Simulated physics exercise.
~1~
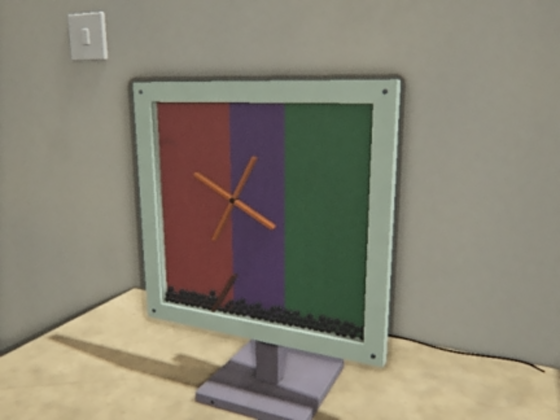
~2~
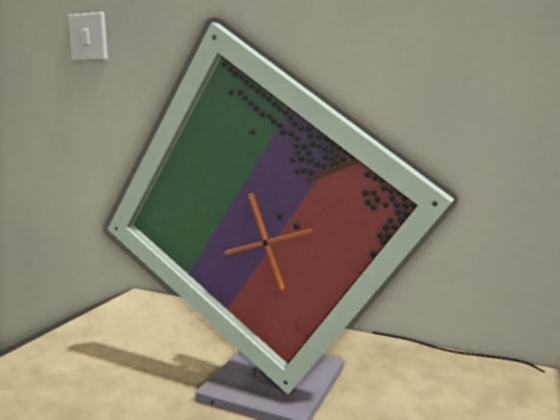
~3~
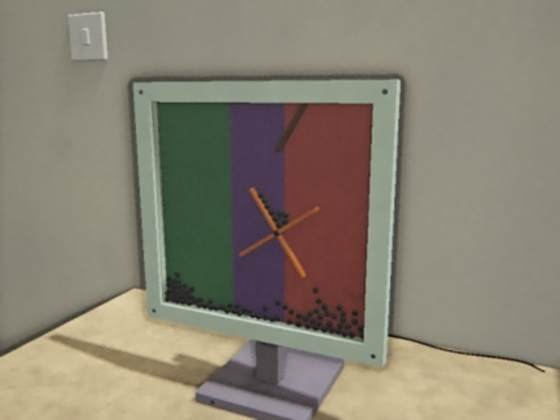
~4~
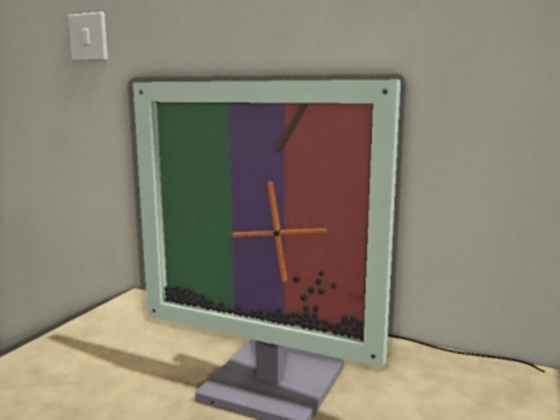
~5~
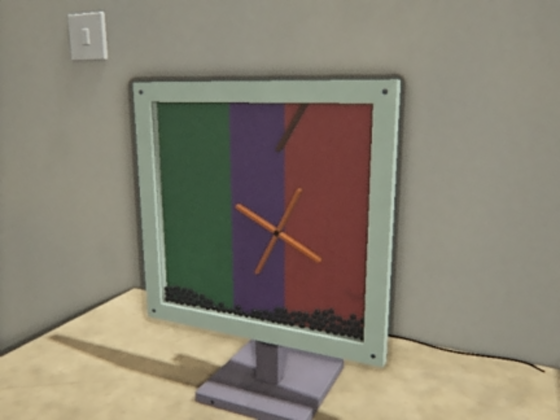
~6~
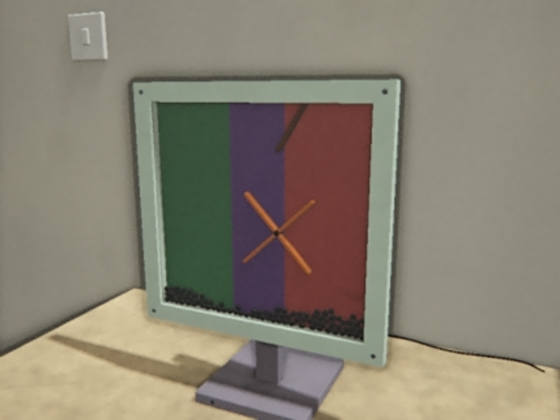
On a tabletop by a wall, a framed striped case turning upside down, black beads tumbling past an orange cross and settling below.
